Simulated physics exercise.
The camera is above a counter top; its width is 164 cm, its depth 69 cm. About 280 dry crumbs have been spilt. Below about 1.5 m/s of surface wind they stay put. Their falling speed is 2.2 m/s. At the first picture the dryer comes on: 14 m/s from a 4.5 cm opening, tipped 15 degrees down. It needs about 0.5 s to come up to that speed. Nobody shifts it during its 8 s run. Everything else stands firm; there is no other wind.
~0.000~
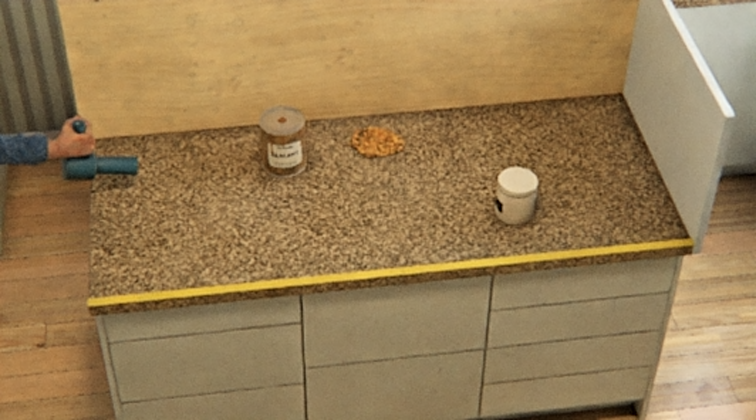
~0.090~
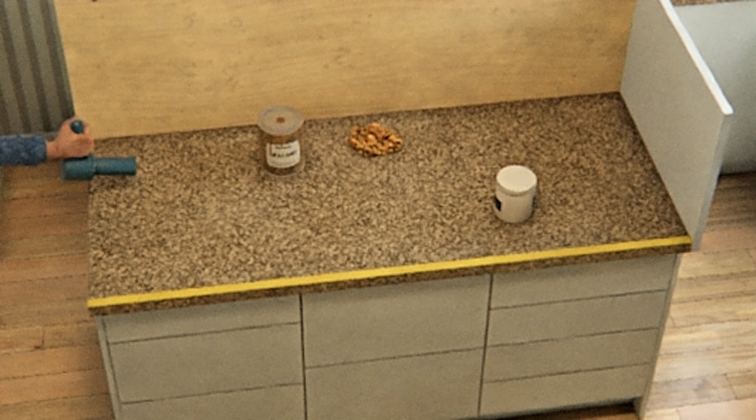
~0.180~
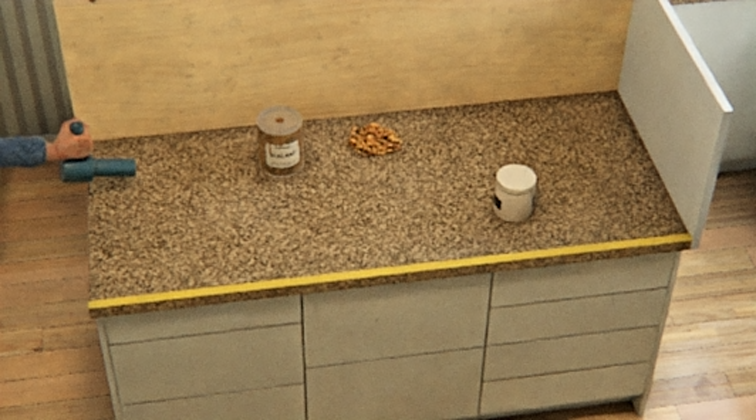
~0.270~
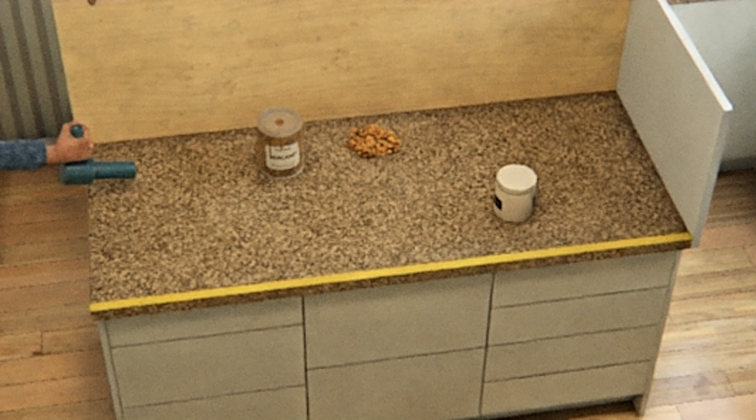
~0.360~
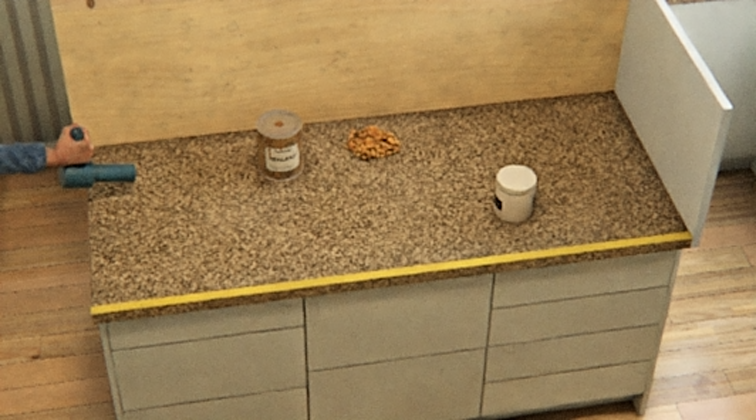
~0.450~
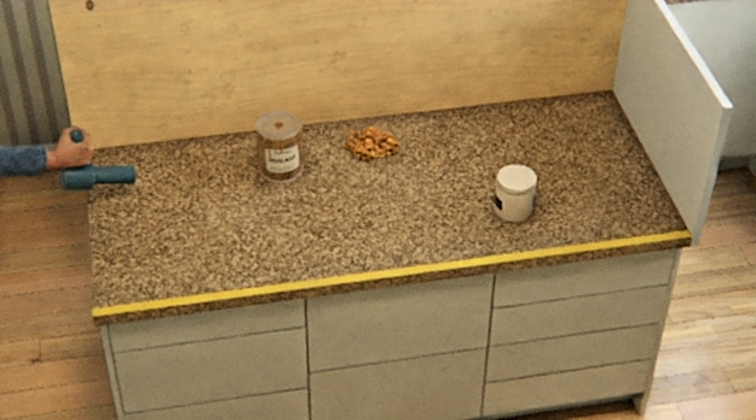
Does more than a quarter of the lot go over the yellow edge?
Answer: No.
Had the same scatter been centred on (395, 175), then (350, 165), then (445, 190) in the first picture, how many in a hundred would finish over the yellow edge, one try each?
In that order: 5 %, 0 %, 15 %.
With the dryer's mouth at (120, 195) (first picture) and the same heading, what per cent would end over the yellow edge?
It would be near 2 %.
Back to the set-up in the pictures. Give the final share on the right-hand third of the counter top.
Some 5 per cent.
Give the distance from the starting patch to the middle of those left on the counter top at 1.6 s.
About 0 cm.
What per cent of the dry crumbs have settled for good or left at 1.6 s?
About 40 %.
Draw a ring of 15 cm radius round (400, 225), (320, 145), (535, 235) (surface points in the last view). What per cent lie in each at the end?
In turn about 0 %, 30 %, 0 %.
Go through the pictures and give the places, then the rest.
The middle of the dry crumbs is near (377, 143), none has stirred yet and the mouth of the dryer is at (136, 166), in the first frame.
The middle of the dry crumbs is near (375, 139), none has stirred yet and the yellow edge is centred on (399, 274), in the second frame.
The middle of the dry crumbs is near (374, 139), none has stirred yet, the top of a tin is at (280, 120) and the top of a jar is at (516, 177), in the third frame.
The middle of the dry crumbs is near (373, 140) and none has stirred yet, in the fourth frame.
The middle of the dry crumbs is near (373, 141) and none has stirred yet, in the fifth frame.
The middle of the dry crumbs is near (372, 142) and none has stirred yet, in the sixth frame.
After 1.6 s, 0 % are over the yellow edge; the middle of those still in play is near (372, 141); 45 % have settled or left.
After 2.6 s, 0 % are over the yellow edge; the middle of those still in play is near (370, 142); 48 % have settled or left.
After 4.4 s, 0 % are over the yellow edge; the middle of those still in play is near (373, 144); 52 % have settled or left.
After 8.0 s, at the end, 0 % are over the yellow edge; the middle of those still in play is near (372, 144).
